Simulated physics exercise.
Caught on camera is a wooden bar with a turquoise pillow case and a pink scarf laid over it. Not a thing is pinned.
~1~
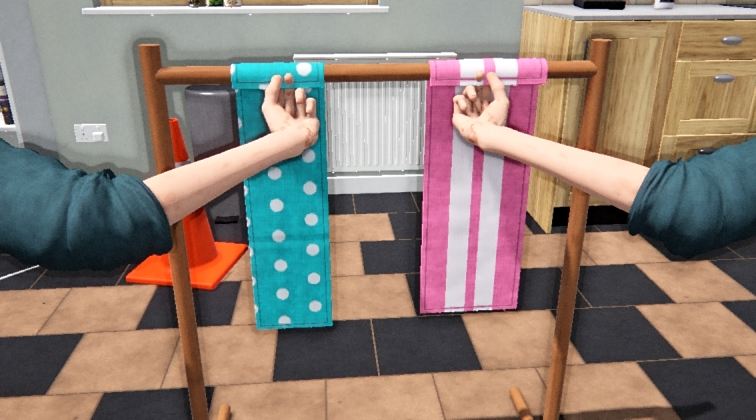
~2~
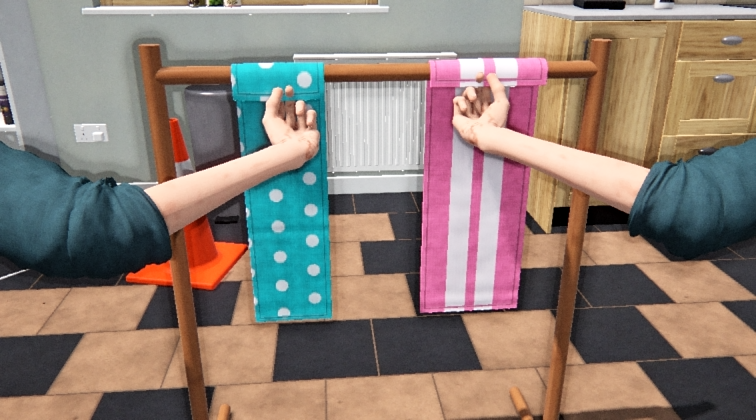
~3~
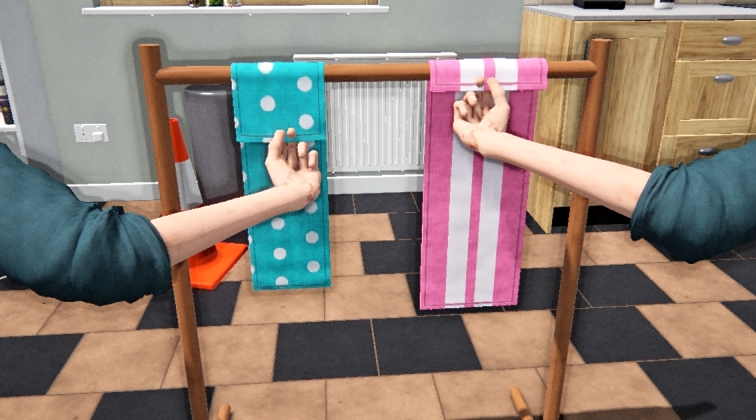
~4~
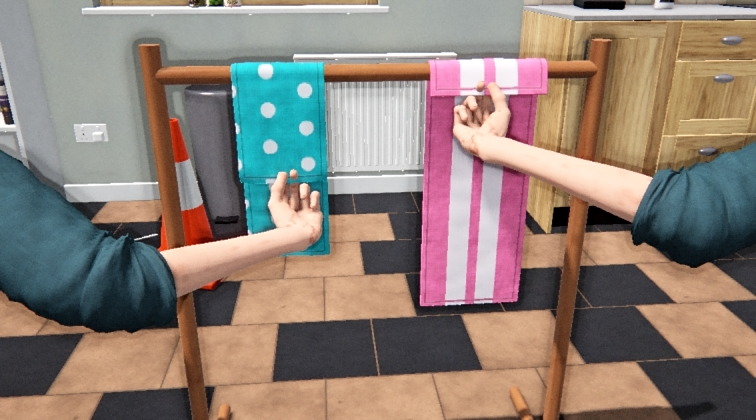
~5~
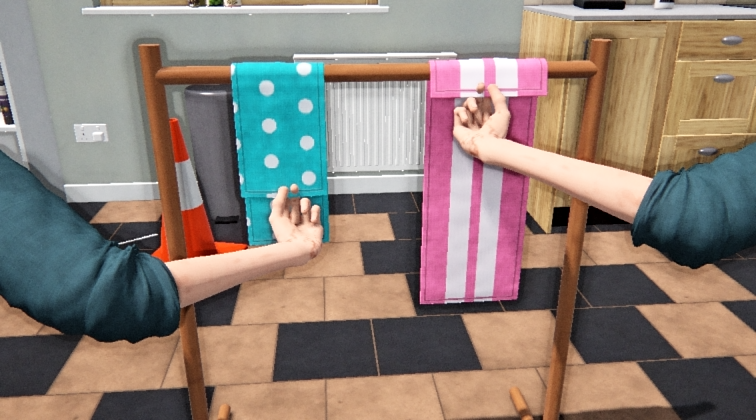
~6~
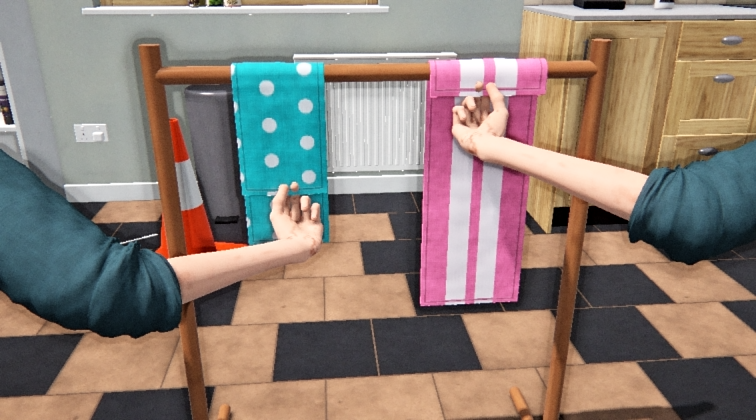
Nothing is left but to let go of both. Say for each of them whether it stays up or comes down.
One by one: The turquoise pillow case will stay put I expect; the pink scarf will fall off I expect.
Then, 0.34 s after the last picture, pillow case still hanging; scarf clear of the rail and dropping near (469, 296).
Then, 0.62 s after the last picture, pillow case still hanging; scarf in a heap on the floor.
At rest, pillow case still hanging; scarf in a heap on the floor. The turquoise pillow case stays on and the pink scarf slips to the floor.
